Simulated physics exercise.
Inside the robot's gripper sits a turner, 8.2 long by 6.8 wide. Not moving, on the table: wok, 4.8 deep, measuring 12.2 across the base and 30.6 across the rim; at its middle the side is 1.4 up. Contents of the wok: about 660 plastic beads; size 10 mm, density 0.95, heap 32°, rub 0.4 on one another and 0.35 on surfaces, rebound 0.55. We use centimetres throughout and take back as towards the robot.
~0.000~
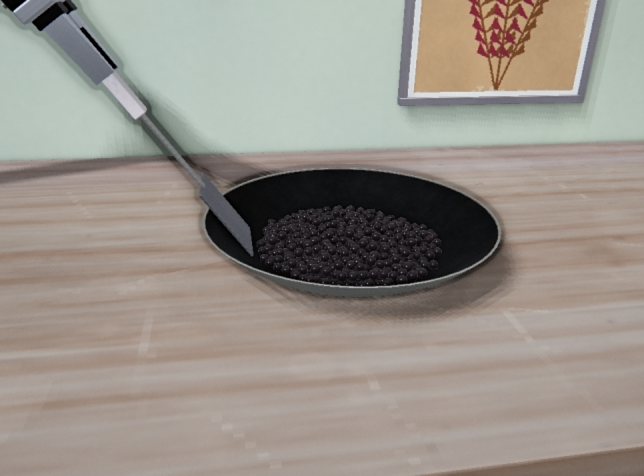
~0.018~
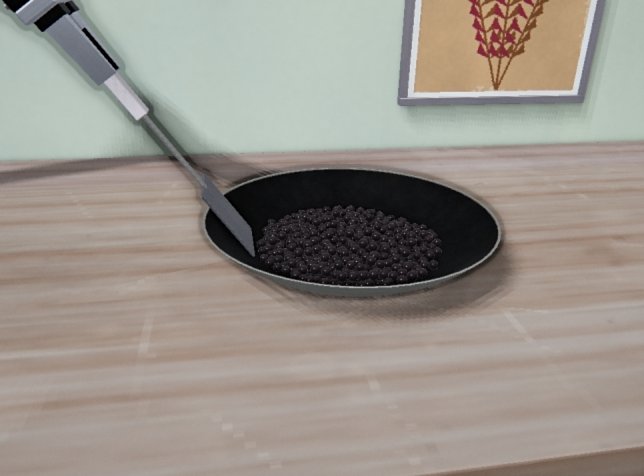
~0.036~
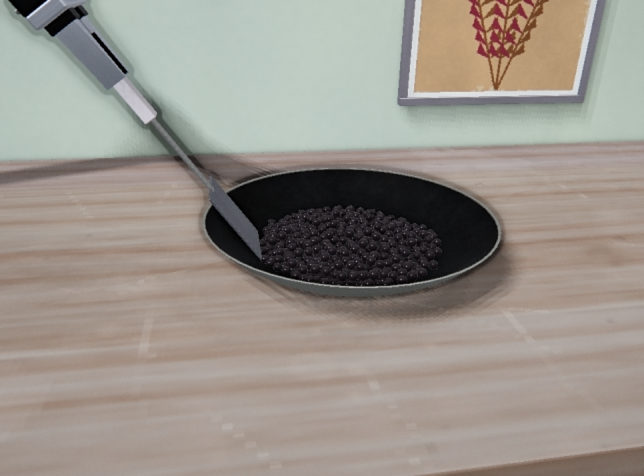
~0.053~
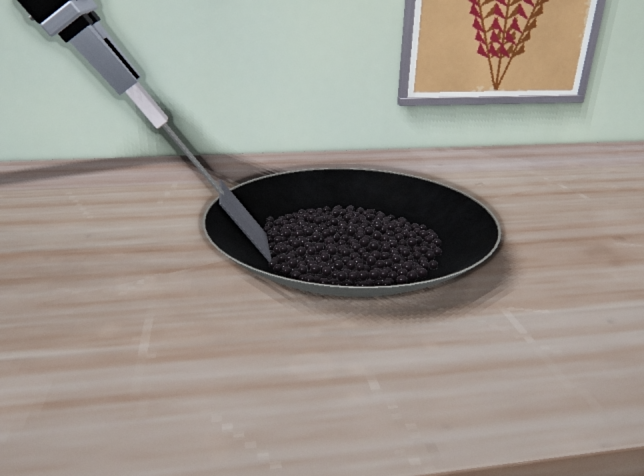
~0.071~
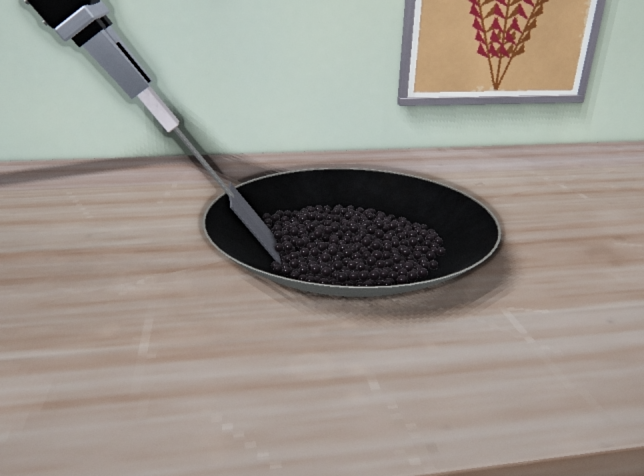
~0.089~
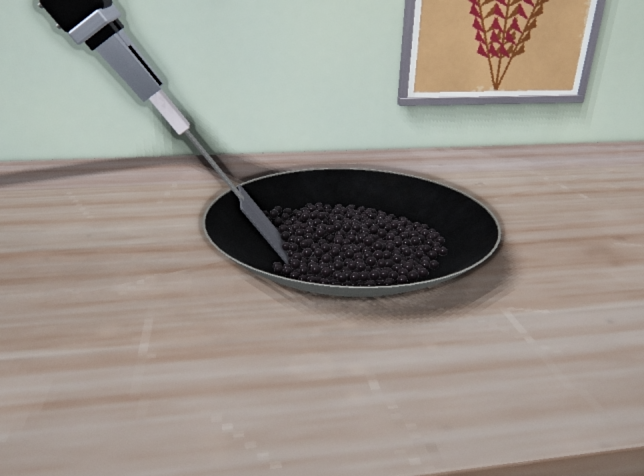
At the start, a robot gripper holds a turner angled down into the left side of a black wok of small dark beads on a wooden table. The turner then slides slowly a short way right, pressing into the beads' left edge and nudging the pile slightly rightward, while the wok stays still.
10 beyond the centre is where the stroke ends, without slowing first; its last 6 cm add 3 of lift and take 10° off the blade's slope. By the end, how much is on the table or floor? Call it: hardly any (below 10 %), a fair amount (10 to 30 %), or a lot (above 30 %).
Hardly any.
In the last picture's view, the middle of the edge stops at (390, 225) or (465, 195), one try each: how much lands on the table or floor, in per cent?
Respectively some 0 and 15 percent end on the table or floor.
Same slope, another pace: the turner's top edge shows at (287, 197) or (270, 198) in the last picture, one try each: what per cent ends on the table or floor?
20 % and 15 %.
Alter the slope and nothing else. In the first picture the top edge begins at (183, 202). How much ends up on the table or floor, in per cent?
Some 5 per cent.
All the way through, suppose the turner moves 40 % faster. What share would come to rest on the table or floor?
Near 10 %.
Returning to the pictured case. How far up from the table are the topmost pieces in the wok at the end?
Roughly 5.0 centimetres.
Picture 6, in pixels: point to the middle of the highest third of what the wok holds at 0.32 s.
(425, 225).
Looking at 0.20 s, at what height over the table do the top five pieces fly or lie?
About 3 cm.
By 0.20 s, sloping 55°, highest piece 4 above the table; 662 in the wok.
By 0.32 s, sloping 52°, highest piece 5 above the table; 662 in the wok.
By 0.58 s, sloping 45°, highest piece 6 above the table; 642 in the wok, 16 on the table or floor, 4 on the blade or in flight.
By 1.63 s, sloping 45°, highest piece 5 above the table; 641 in the wok, 21 on the table or floor.
Final count, 641 in the wok, 21 on the table or floor. That is 3 % on the table or floor.
